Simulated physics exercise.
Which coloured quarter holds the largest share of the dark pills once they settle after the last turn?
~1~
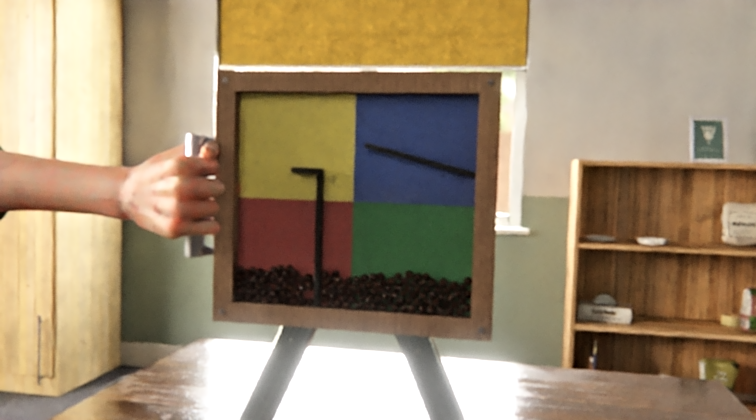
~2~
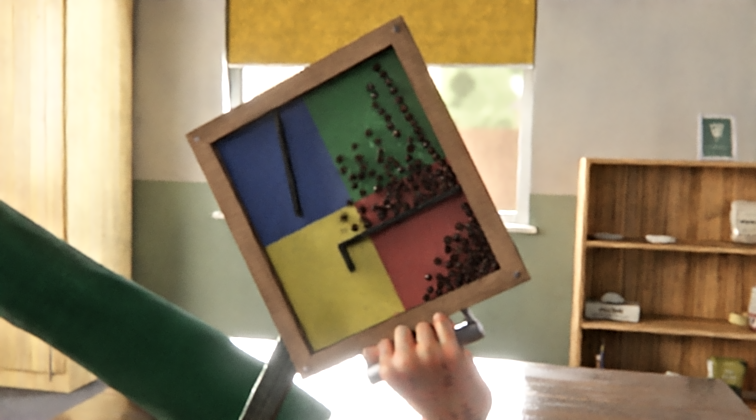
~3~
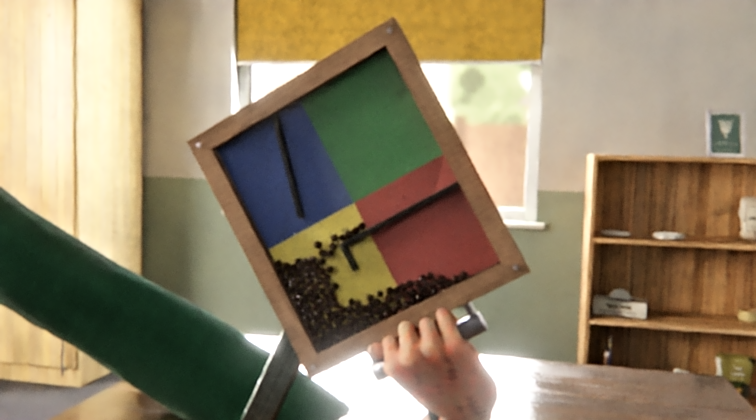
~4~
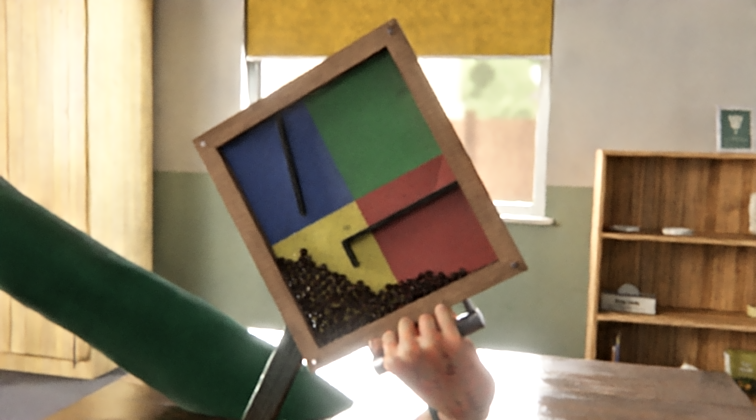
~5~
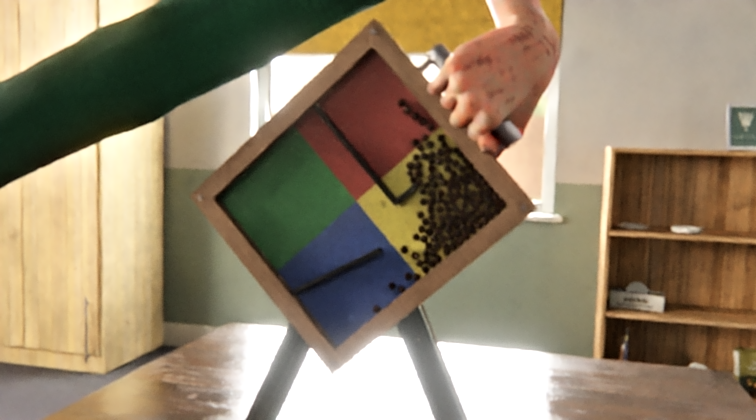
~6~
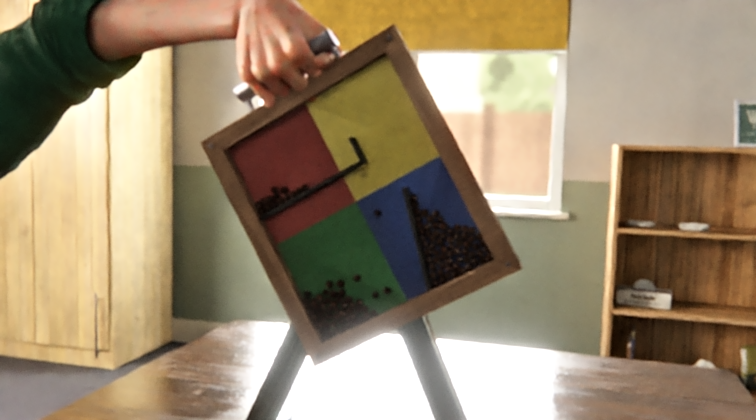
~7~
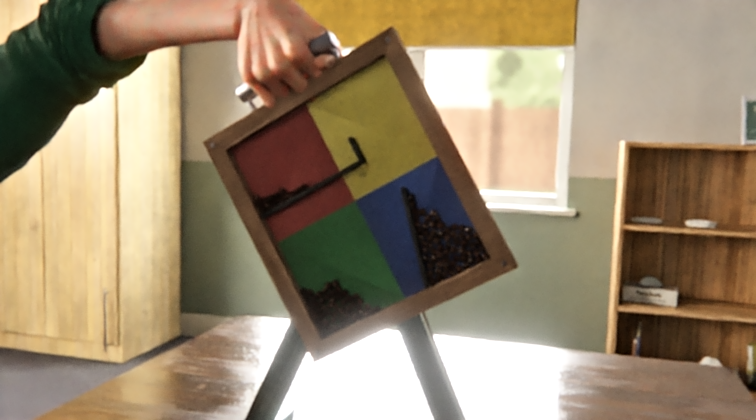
The blue quarter ends up with the largest share of the pills, with a smaller pile in the green one beside it.
